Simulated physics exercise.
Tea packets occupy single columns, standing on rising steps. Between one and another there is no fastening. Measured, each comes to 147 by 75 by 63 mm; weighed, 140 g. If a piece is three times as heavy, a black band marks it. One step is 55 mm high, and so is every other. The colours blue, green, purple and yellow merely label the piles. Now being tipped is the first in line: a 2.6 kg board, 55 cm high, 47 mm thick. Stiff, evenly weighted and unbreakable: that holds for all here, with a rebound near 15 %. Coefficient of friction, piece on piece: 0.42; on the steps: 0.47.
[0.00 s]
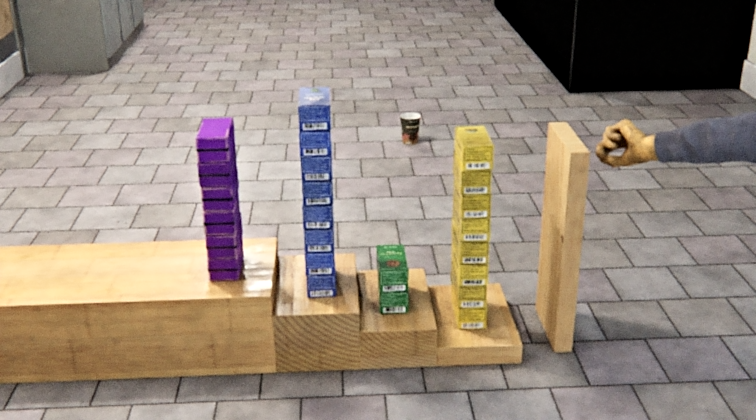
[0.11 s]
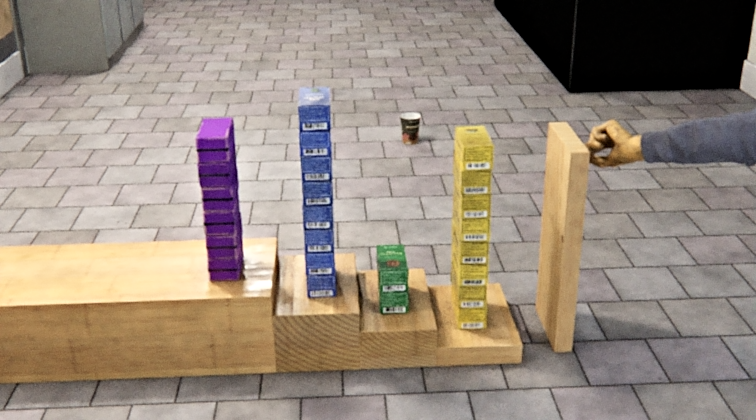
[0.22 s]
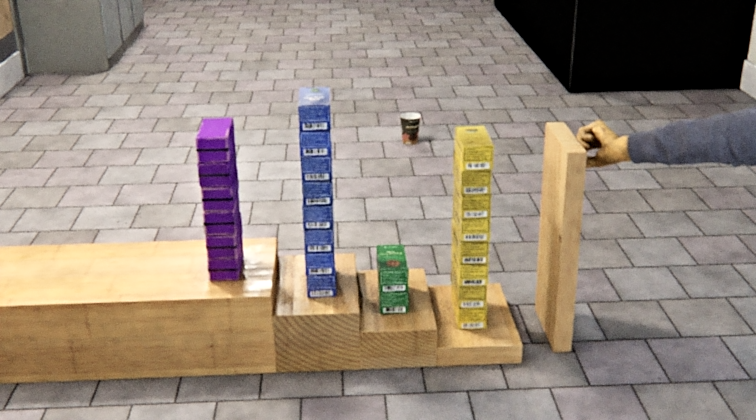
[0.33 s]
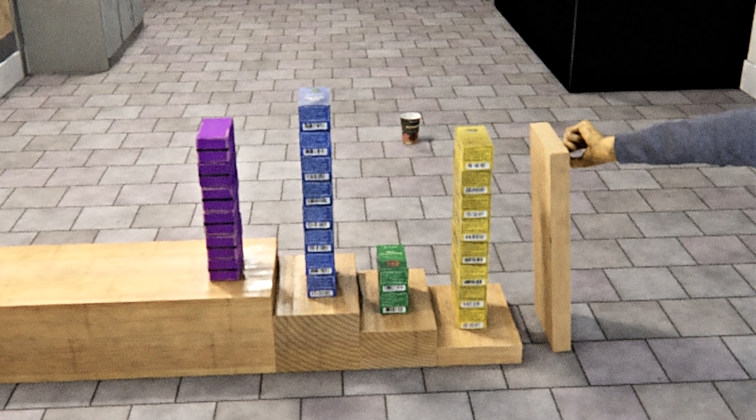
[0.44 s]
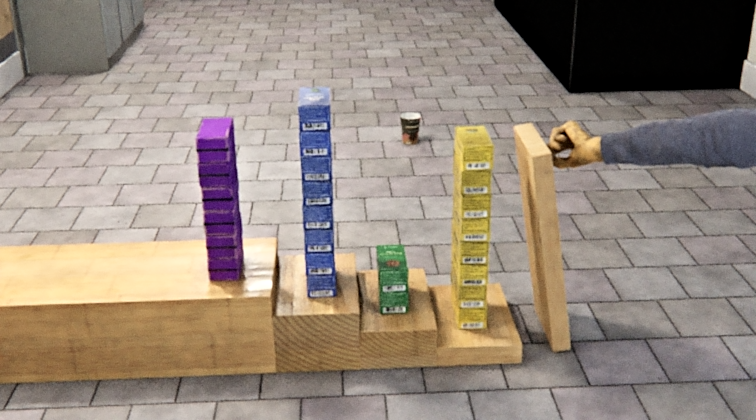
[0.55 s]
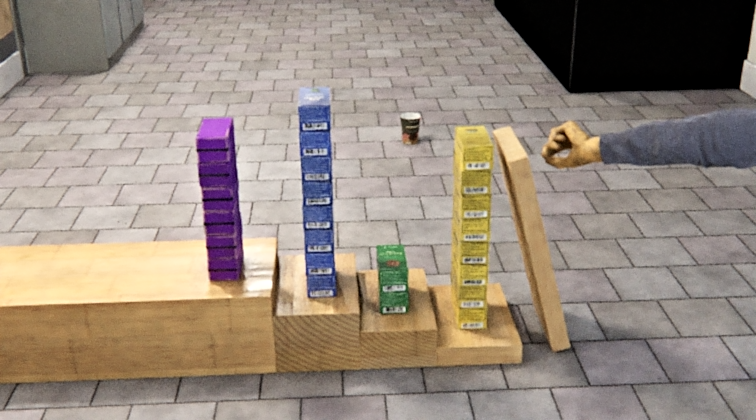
In the video, a hand reaches in from the right and pushes an upright wooden board, which tilts left toward the yellow stack of packets, while the yellow, green, blue and purple stacks stand still on wooden steps.
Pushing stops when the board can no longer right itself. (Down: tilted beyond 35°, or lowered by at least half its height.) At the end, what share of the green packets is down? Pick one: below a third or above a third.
Below a third.
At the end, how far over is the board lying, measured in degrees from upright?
Lean from upright: Around 55°.
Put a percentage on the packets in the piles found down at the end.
Something close to 90 percent of them.
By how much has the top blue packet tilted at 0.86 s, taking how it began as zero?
I'd put it at roughly 0 degrees away from its starting angle.
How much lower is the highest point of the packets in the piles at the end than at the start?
Around 26 centimetres.
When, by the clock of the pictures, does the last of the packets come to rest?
At roughly 2.0 seconds.
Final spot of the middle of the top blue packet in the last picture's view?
Roughly at (353, 223).
After 0.86 s, board 38° from upright; none of the 2 green packets down (5 of 24 in all colours); top green packet unmoved; top yellow packet 41° from how it stood, 6 cm lower.
After 1.12 s, board 55° from upright; none of the 2 green packets down (10 of 24 in all colours); top green packet 9° from how it stood; top yellow packet 35° from how it stood, 14 cm lower.
After 1.74 s, board 56° from upright; none of the 2 green packets down (22 of 24 in all colours); top green packet 9° from how it stood; top blue packet upside down.
In the end (2.4 s), board 56° from upright; none of the 2 green packets down (22 of 24 in all colours); top green packet 9° from how it stood; top blue packet upside down. That is 0 per cent. From the last view, middles, top green packet near (364, 269), top blue packet near (352, 223).
